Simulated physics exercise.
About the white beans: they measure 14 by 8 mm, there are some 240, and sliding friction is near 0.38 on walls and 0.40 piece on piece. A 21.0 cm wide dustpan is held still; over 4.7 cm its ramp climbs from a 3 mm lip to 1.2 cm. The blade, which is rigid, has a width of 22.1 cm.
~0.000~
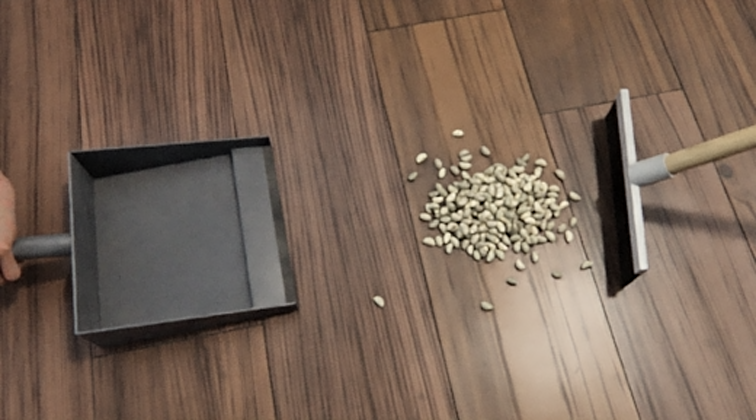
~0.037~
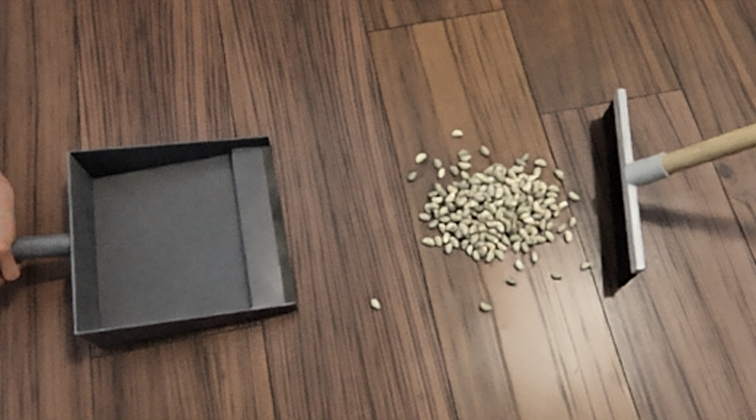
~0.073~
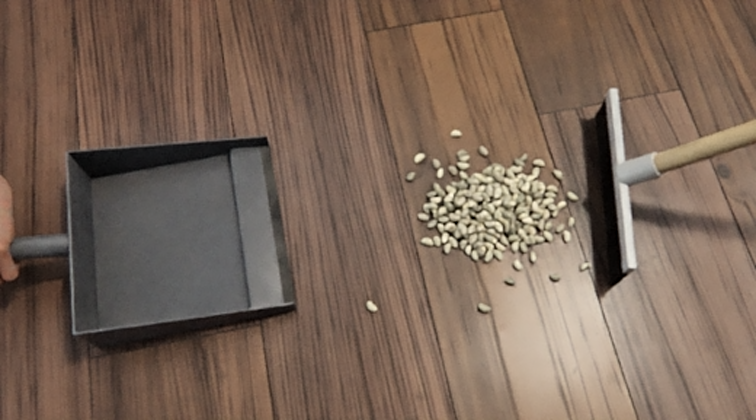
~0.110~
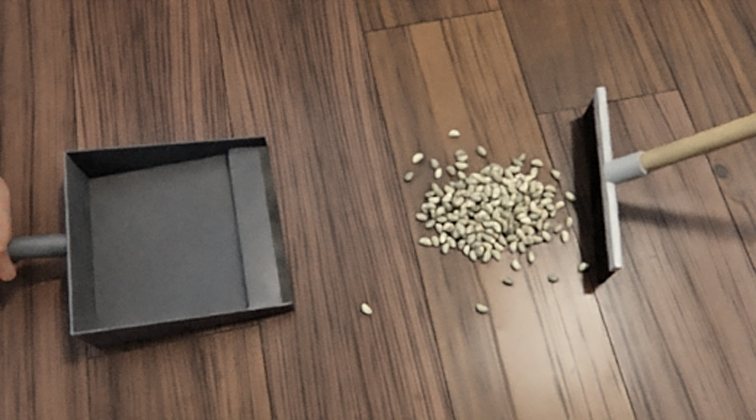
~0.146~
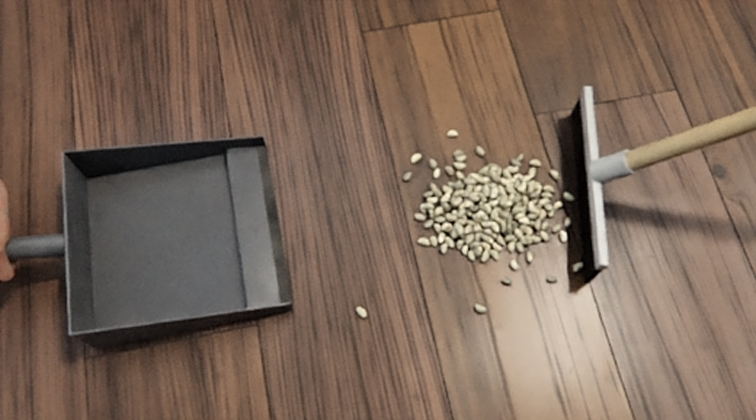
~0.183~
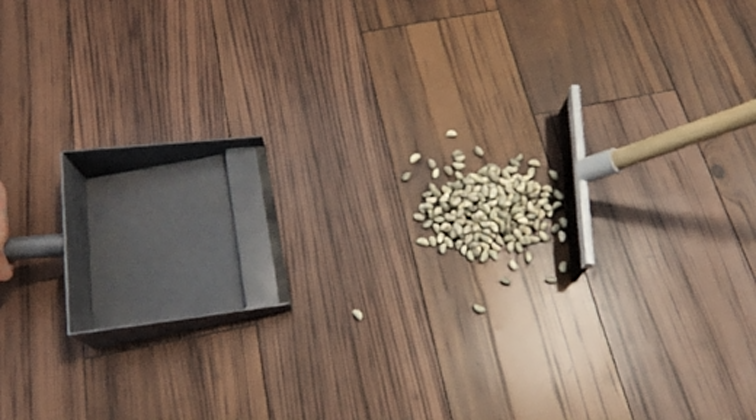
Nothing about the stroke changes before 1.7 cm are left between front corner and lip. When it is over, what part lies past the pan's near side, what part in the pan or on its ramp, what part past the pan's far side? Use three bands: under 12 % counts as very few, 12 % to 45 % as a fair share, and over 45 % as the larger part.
Near side: Very few; pan: A fair share; far side: A fair share.
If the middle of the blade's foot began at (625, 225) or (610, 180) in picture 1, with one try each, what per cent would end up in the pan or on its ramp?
I'd put it near 25 per cent for the first and near 20 per cent for the second.
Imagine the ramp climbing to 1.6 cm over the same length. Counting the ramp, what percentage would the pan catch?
25 %.
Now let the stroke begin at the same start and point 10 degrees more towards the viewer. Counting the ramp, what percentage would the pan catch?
Pan plus ramp: Some 25 %.
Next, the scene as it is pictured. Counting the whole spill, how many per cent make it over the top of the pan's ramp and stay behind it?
Estimate: Close to 0 per cent of the total.
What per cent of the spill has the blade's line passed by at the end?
Estimate: Near 20 %.
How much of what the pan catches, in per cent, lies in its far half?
Something like 80 in a hundred.
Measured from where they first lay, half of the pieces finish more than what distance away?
26 cm or so.
After 0.60 s, middle of the blade 20 cm from the lip; 0 % over the lip, far side 0 %, near side 5 %.
Then, at 0.87 s, middle of the blade 11 cm from the lip; 0 % over the lip, far side 10 %, near side 5 %.
After 1.25 s, middle of the blade 4 cm from the lip; 30 % over the lip, far side 15 %, near side 5 %.
In the end, at 2.4 s, near side 5 %, pan 30 %, far side 15 %, in front of the lip or behind the blade 45 %.
